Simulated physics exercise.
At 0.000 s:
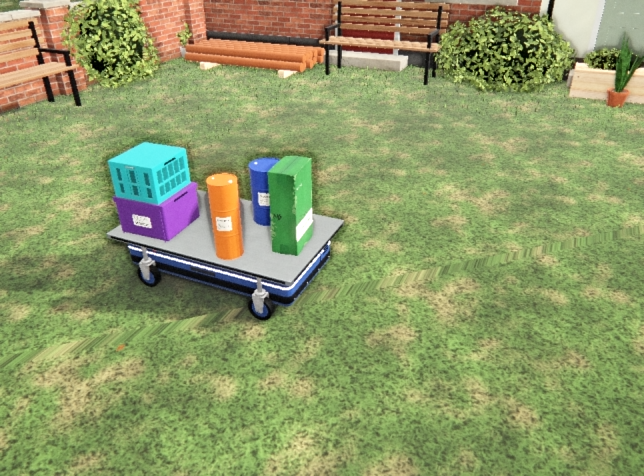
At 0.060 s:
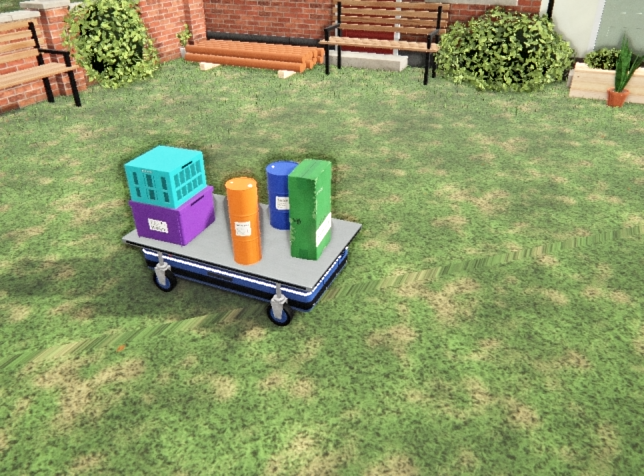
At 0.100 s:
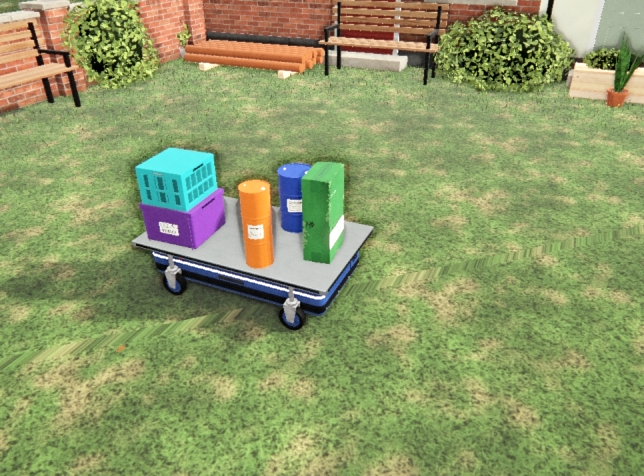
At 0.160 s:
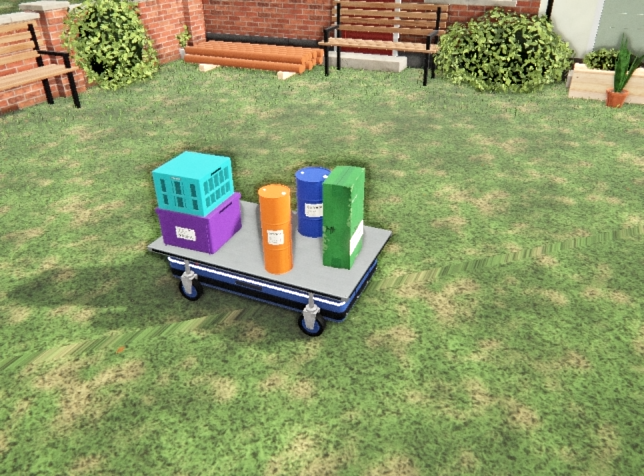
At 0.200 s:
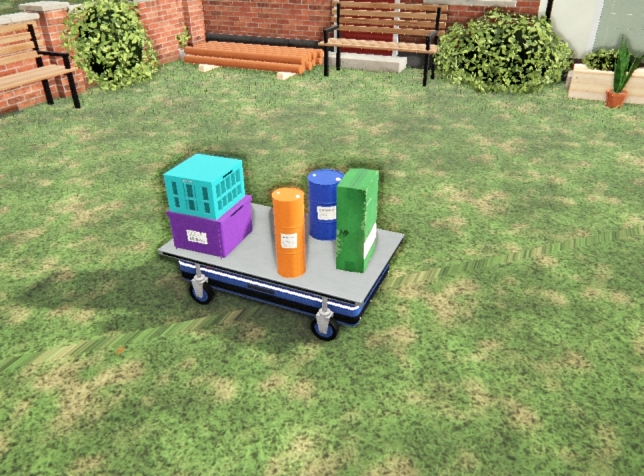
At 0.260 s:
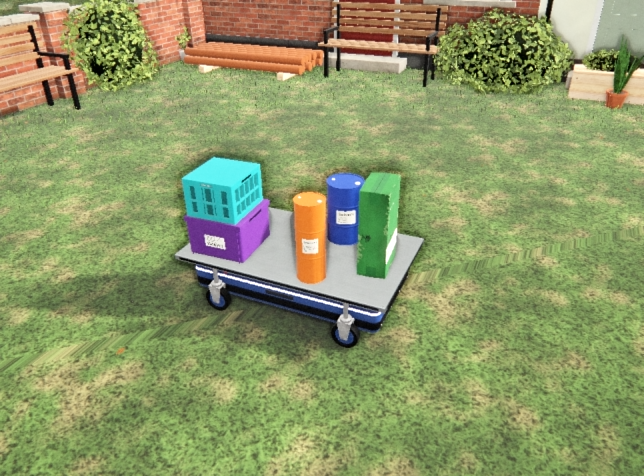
On a patchy lawn near brick walls and benches, a flat wheeled cart rolled steadily to the right and slightly closer, carrying a turquoise crate on a purple tote, orange and blue canisters, and a green box.
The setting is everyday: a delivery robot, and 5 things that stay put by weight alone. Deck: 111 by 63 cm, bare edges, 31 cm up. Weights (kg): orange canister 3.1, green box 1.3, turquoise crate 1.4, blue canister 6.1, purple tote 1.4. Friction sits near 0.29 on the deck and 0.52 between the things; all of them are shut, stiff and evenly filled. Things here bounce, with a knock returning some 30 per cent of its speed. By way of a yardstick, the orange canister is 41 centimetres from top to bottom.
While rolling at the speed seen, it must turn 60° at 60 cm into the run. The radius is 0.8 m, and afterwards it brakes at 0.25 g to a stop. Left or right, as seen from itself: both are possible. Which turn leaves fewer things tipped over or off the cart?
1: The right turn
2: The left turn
1, the right turn.
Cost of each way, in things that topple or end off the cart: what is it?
The left turn costs 5 and the right turn costs 3.
Turning left. At 0.66 s, 119 cm covered, turned 31°; orange canister and green box now off the cart; blue canister moved 27 cm; turquoise crate moved 4 cm.
After 1.06 s, 190 cm covered, turned 60°; turquoise crate, blue canister and purple tote now off the cart.
After 1.46 s, 233 cm covered, turned 60°.
In the end (2.1 s), off the cart, orange canister, green box, turquoise crate, blue canister and purple tote.
Turning right instead, orange canister, green box and blue canister tipped over or off the cart, 3 of 5 in all.
